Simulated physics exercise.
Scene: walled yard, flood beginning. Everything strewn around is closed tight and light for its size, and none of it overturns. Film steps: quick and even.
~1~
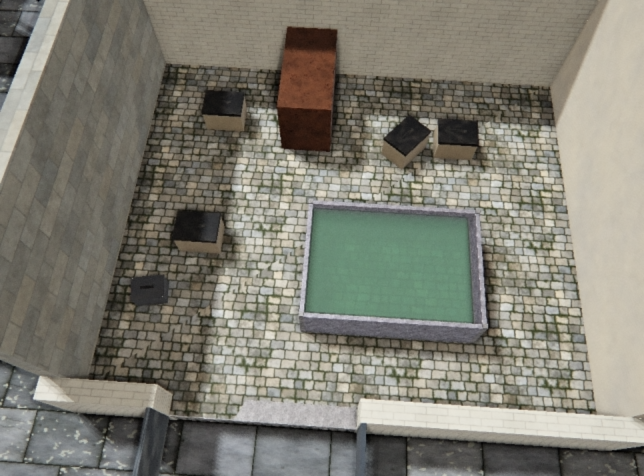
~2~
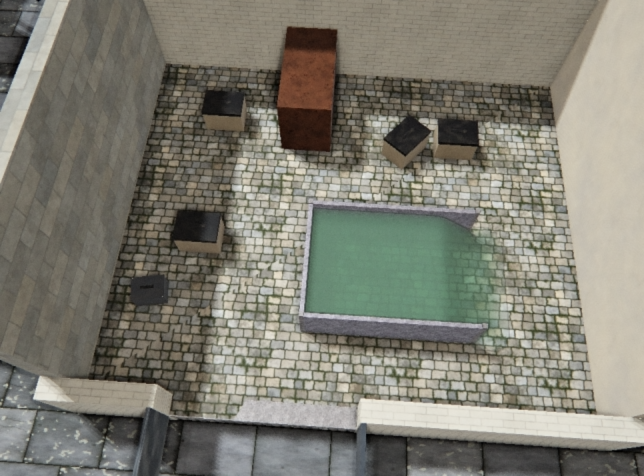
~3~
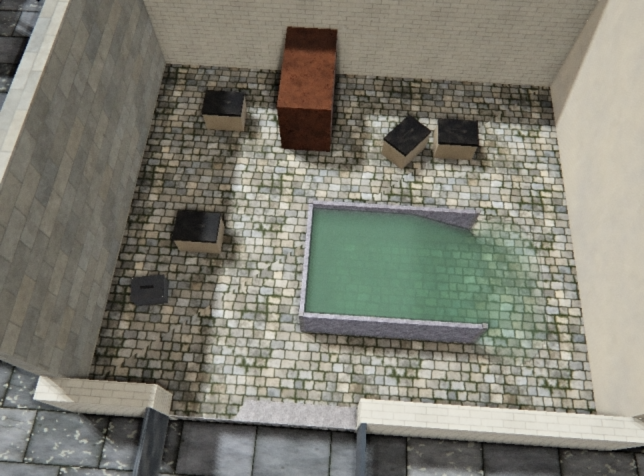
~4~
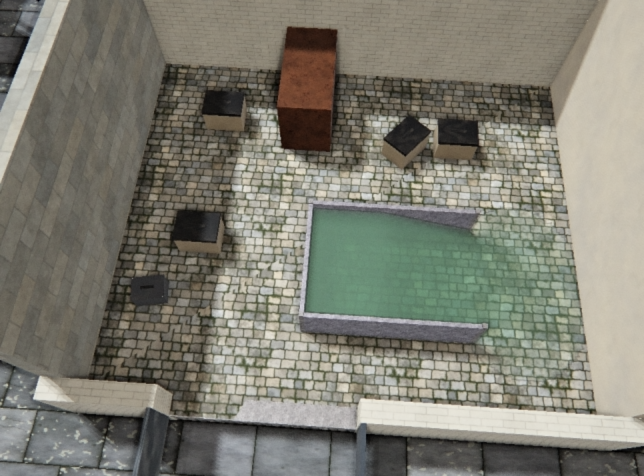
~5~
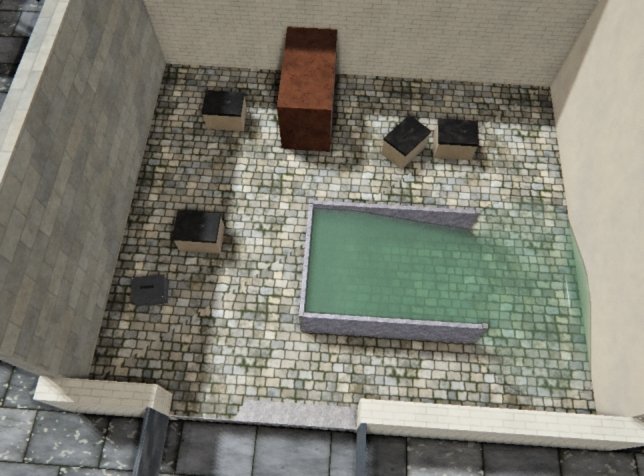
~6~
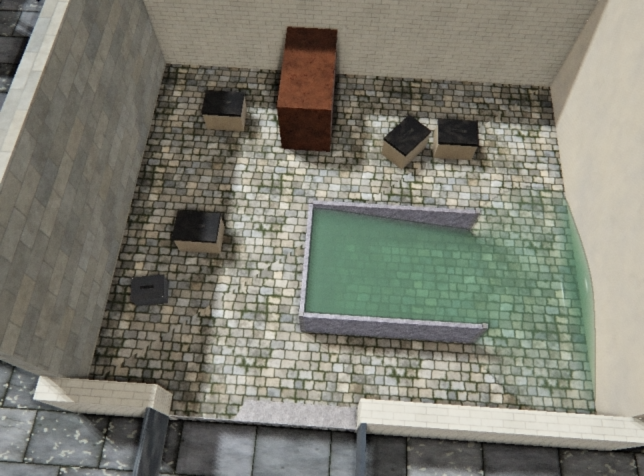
We see a walled cobbled yard with dark-topped boxes, a reddish-brown block and a low tank of green water; the tank's right side disappears, and water spreads rightward across the paving to the wall, while the boxes stay still.
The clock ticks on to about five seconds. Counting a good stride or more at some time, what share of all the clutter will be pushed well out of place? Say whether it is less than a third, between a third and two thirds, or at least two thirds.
Portion: Beneath a third.
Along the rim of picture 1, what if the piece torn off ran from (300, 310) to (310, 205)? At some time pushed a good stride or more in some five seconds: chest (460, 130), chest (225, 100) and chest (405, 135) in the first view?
In turn: Stayed short, cleared that distance, stayed short.
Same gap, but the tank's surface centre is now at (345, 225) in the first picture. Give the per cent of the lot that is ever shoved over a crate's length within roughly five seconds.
About 0 %.
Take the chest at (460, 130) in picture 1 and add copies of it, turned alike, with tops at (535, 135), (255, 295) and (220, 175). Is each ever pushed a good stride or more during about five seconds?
The first travels far, the second sits tight, the third sits tight.
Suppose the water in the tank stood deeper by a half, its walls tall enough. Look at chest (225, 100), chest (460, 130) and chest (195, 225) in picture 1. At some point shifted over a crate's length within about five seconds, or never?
Object 1: Didn't cover it. Object 2: Covered it. Object 3: Didn't cover it.
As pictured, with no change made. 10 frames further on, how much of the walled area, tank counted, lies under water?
Roughly 35 %.
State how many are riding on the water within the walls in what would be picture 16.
I get 0.
A moment on, 0 of 5 are well off their spots; 0 afloat.
Next, 0 of 5 are well off their spots; 0 afloat.
Later, 0 of 5 are well off their spots; 0 afloat.
In the end, 0 of 5 are well off their spots, and 0 have been at some point; 1 afloat.
